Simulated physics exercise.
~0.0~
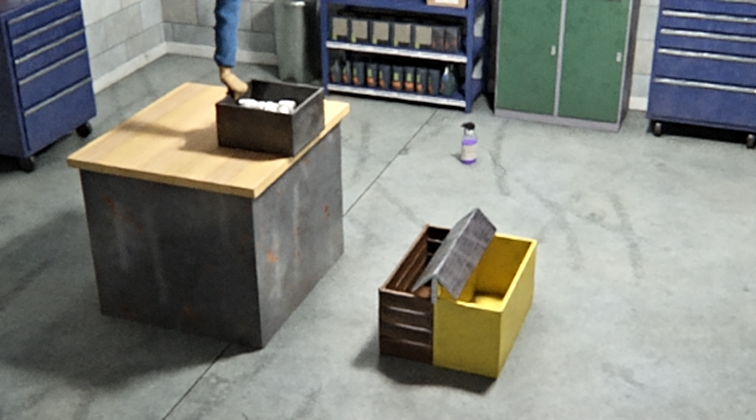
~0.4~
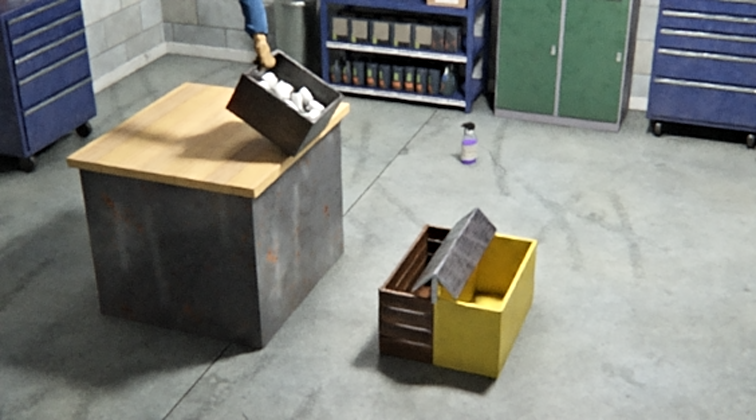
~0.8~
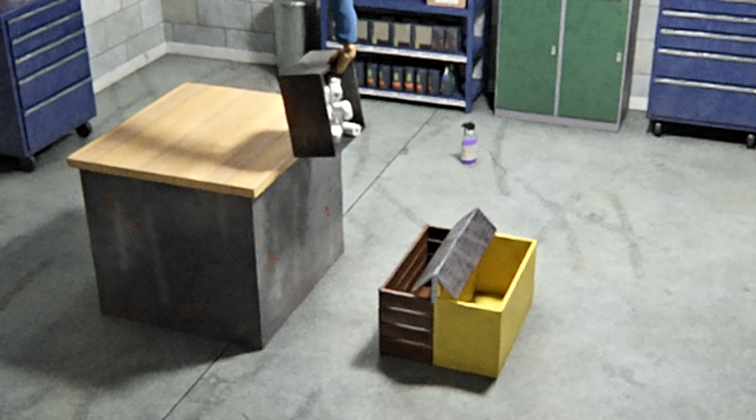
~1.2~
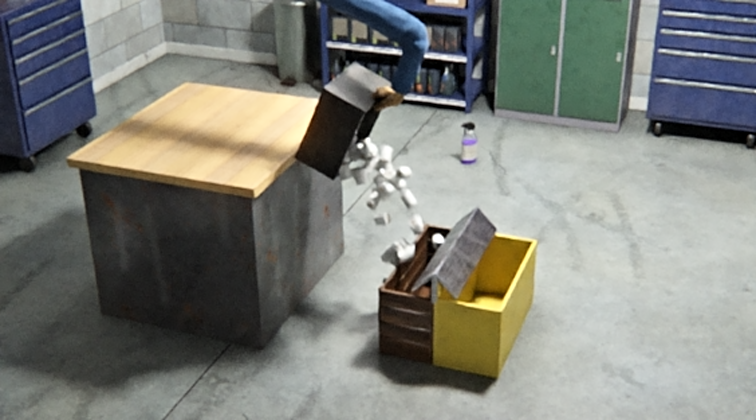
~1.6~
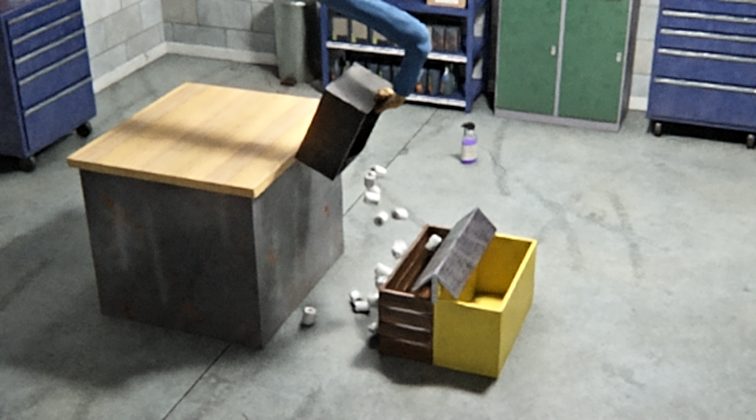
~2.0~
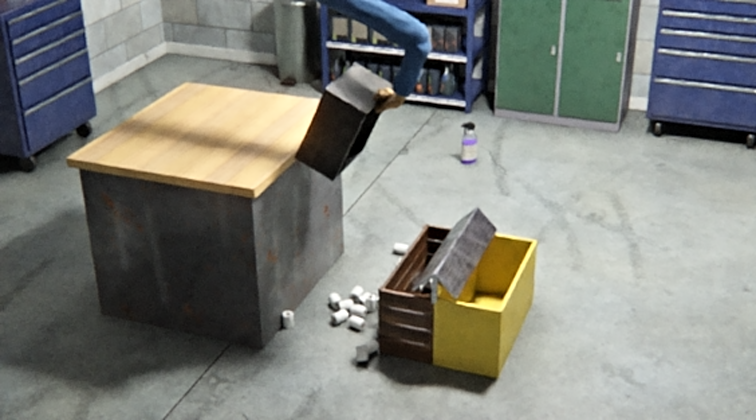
A hand tips a black crate, spilling white rolls into the wooden tote and onto the floor.
